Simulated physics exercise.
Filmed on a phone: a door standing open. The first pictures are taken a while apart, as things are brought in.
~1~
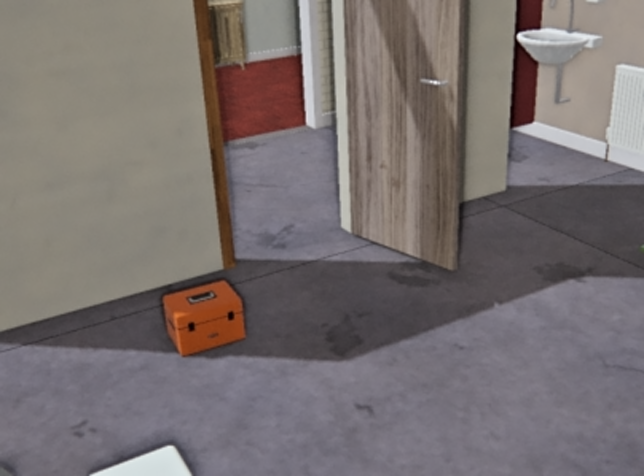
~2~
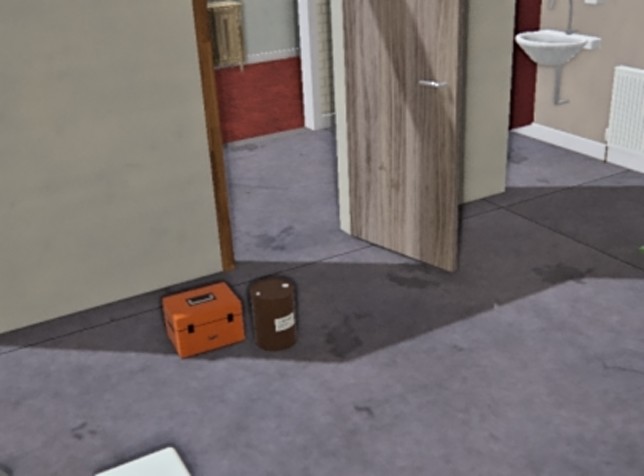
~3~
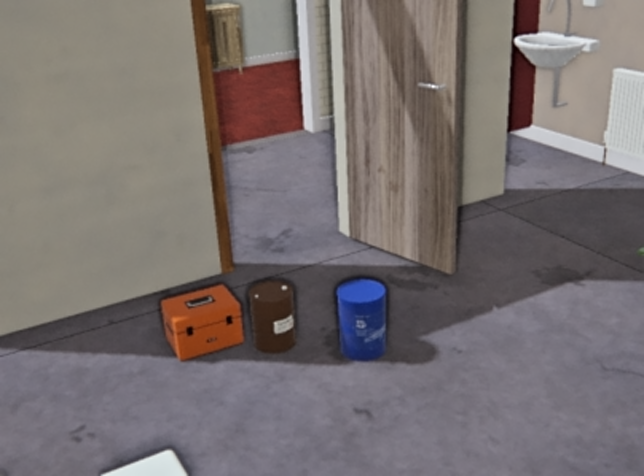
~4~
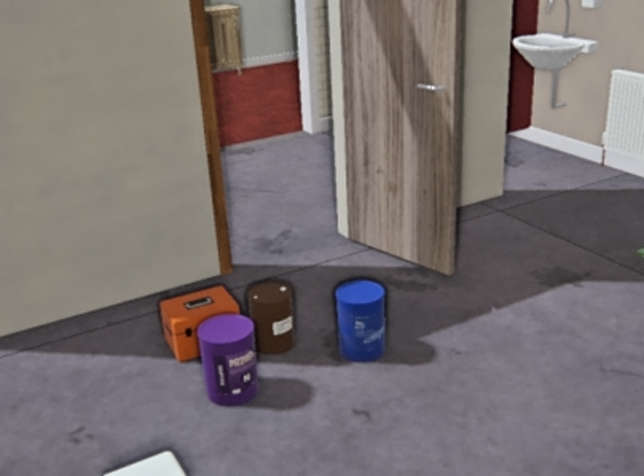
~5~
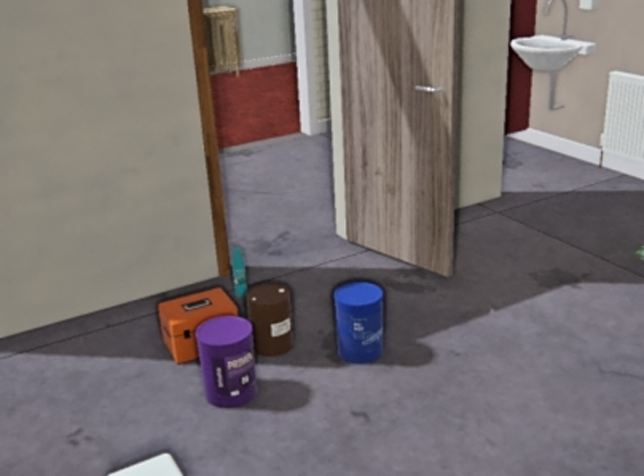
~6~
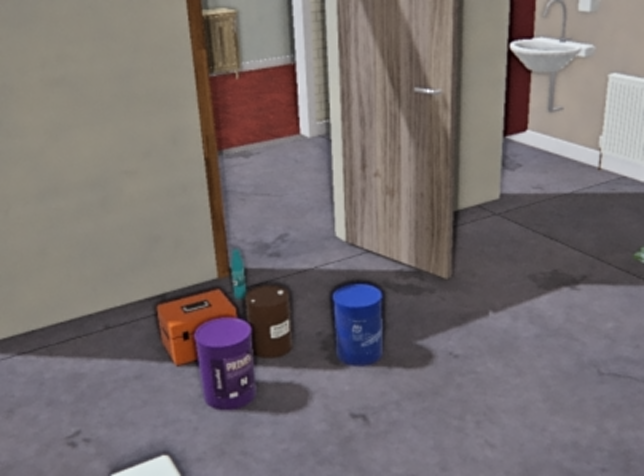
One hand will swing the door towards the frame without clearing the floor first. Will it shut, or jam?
It closes.
Then, 1.20 s past the last view, open by 70°.
Then, 2.00 s past the last view, open by 35°.
Finally, open by 0°; all 5 still in place. Final places as the last picture's camera would see them, turquoise bottle near (238, 274).
